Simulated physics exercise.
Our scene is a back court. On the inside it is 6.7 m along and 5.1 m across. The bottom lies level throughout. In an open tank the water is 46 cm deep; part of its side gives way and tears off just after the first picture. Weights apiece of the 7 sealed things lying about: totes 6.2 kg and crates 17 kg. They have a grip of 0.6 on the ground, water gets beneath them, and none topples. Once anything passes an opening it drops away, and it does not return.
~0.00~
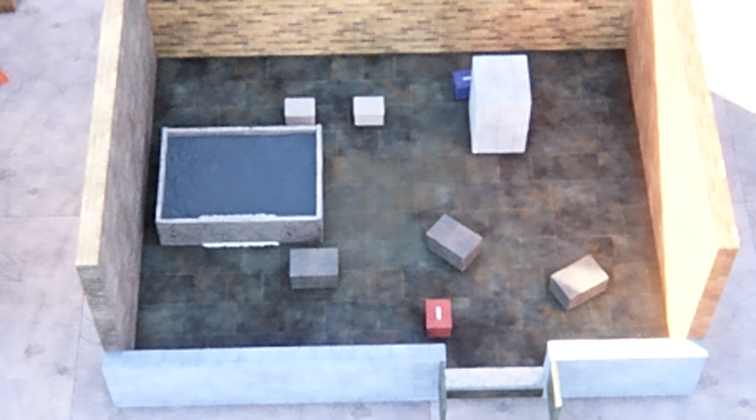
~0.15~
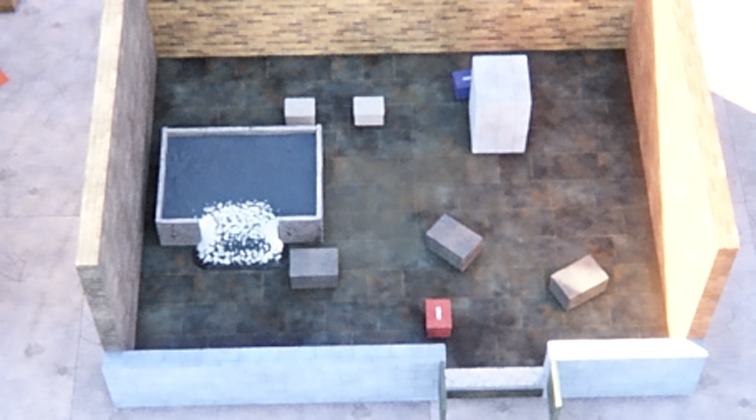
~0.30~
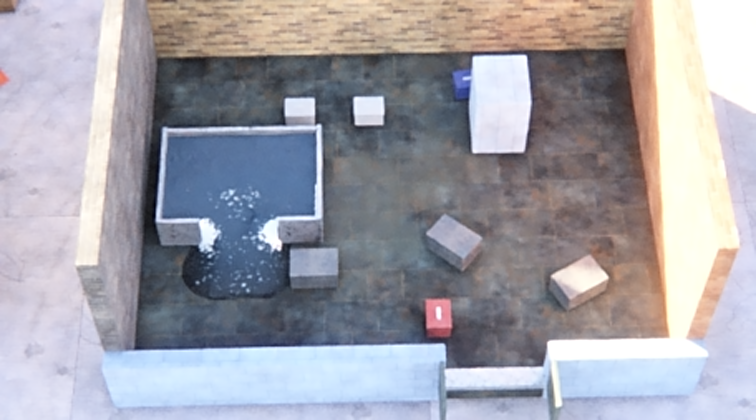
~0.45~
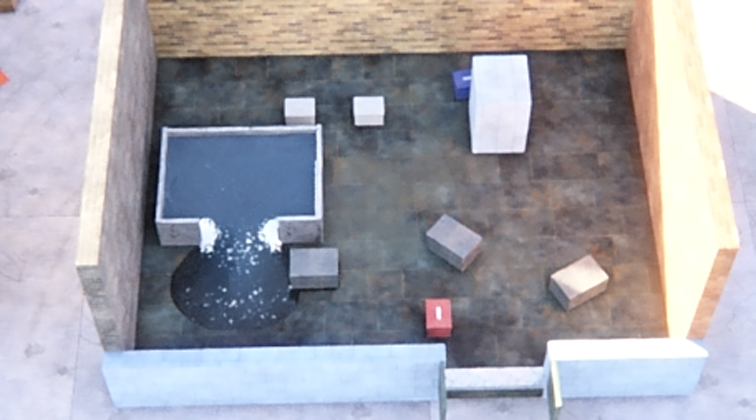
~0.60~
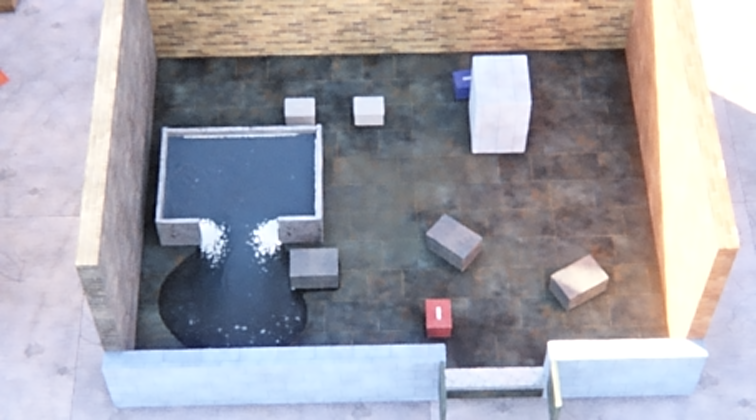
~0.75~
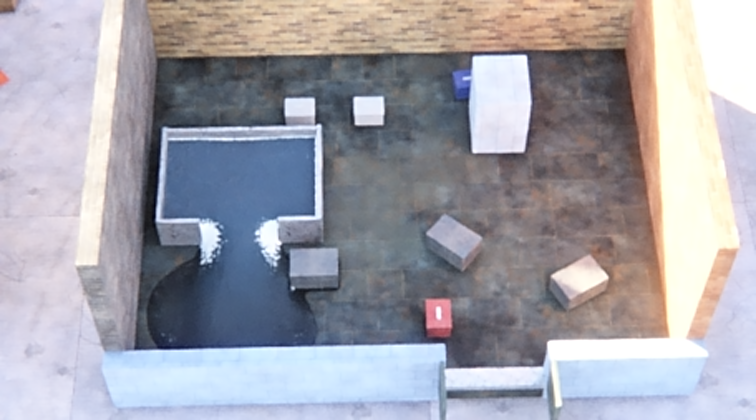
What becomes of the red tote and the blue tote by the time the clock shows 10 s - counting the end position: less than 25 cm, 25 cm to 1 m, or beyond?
Outcome: The red tote strays a long way. The blue tote lingers near its start.
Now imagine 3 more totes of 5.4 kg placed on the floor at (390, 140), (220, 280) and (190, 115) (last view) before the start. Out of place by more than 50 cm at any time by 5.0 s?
Going through them in the order asked, they come out shy of the mark, clear of the mark and shy of the mark.
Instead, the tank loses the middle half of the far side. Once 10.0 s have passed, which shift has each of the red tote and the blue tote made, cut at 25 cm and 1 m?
With that failure, the red tote keeps its spot, and the blue tote covers a big distance.
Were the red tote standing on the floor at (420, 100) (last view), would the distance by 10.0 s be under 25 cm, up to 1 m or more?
In the end it keeps its place.
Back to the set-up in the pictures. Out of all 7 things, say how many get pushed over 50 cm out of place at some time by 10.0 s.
Total: 1.
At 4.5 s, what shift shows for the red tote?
Around 140 centimetres.
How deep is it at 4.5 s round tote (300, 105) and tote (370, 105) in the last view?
Close to 0 and 0 centimetres.
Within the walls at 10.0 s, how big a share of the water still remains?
Somewhere near 96 percent, give or take.
After 2.0 s the red tote is near (439, 314), 0.0 m from its start, aground; the blue tote is near (469, 78), 0.0 m from its start, aground; 0 of 7 are out; 0 afloat.
After 4.5 s the red tote is near (541, 282), 1.4 m from its start, aground; the blue tote is near (469, 78), 0.0 m from its start, aground; 0 of 7 are out; 0 afloat.
After 7.0 s the red tote is near (555, 245), 1.8 m from its start, aground; the blue tote is near (469, 78), 0.0 m from its start, aground; 0 of 7 are out; 0 afloat.
After 10.0 s the red tote is near (554, 212), 2.2 m from its start, aground; the blue tote is near (469, 78), 0.0 m from its start, aground; 0 of 7 are out; 0 afloat.
